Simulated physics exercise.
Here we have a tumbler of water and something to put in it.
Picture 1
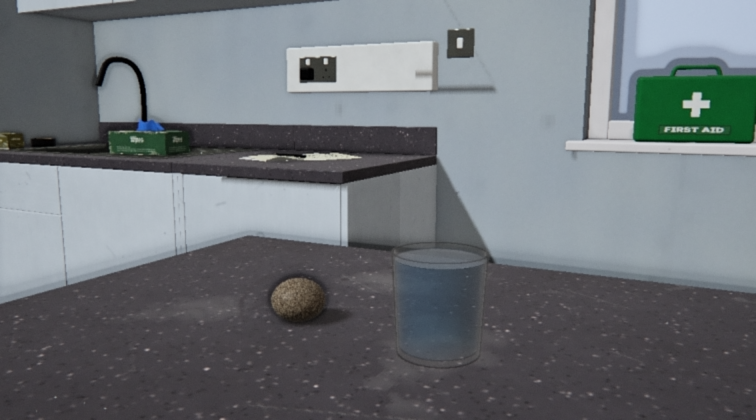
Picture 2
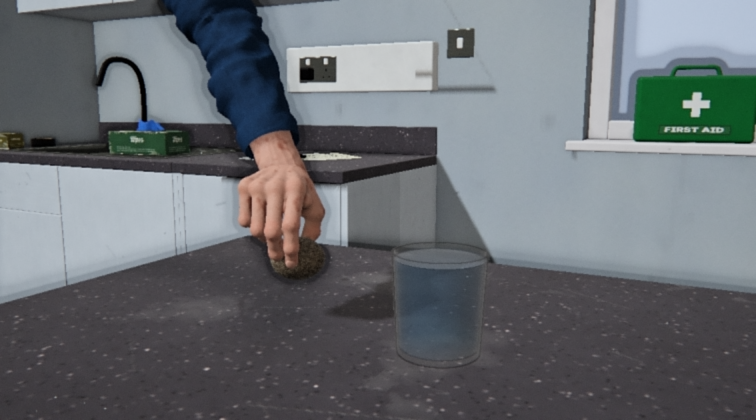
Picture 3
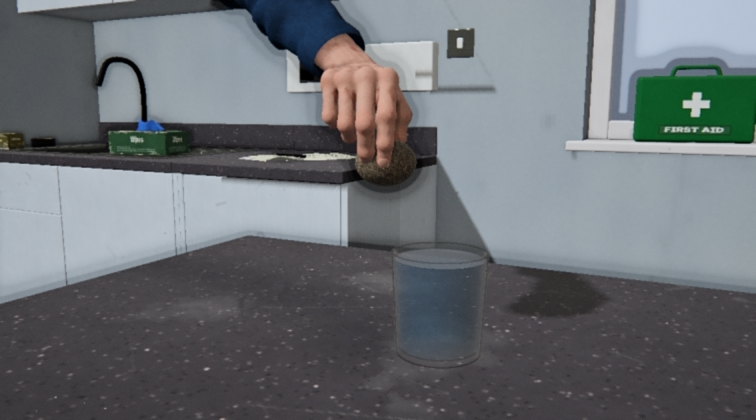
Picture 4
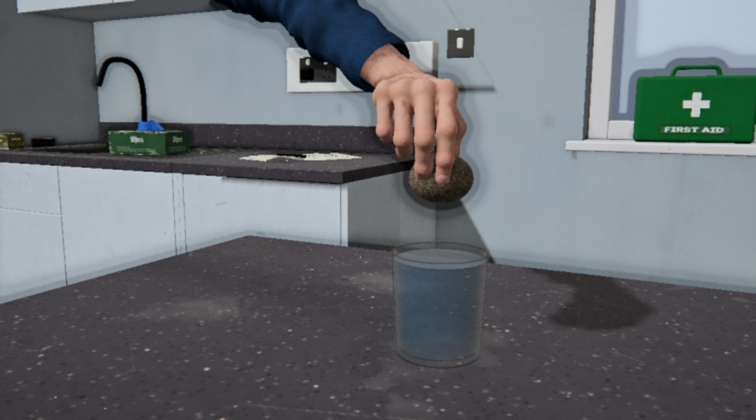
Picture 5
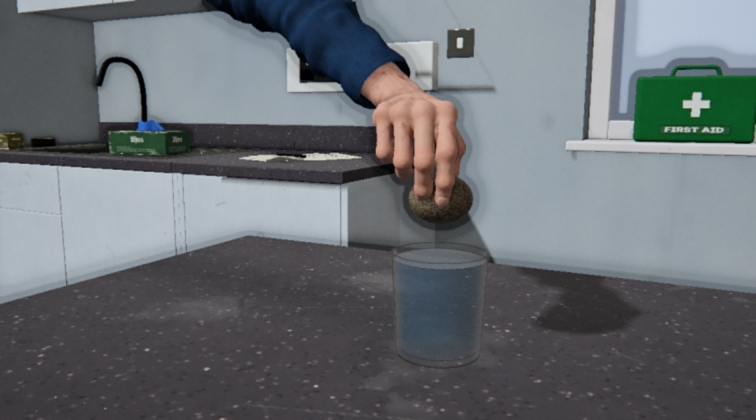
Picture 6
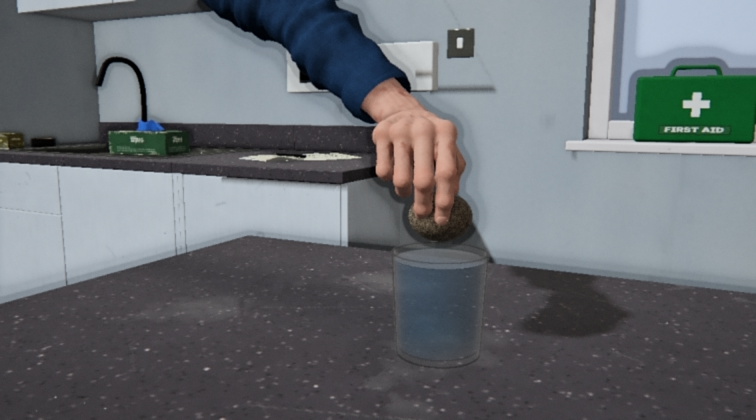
A hand in a blue sleeve picked up a speckled brown stone from the dark countertop, carried it right over a nearly full tumbler of water, and lowered it to just above the surface.
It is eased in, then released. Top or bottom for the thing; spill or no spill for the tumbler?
What you'd see is that the thing drops down while the tumbler spills some.
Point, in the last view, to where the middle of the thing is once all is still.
It ends up around (439, 322).
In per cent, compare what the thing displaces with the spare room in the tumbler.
I'd call it some 200 in a hundred.
Soon after, the stone enters the water; the tumbler is full to the brim.
Later, the stone goes on down; the tumbler is full to the brim; some has gone over the rim.
In the end, the stone lies on the bottom; the tumbler is full to the brim; some has gone over the rim.
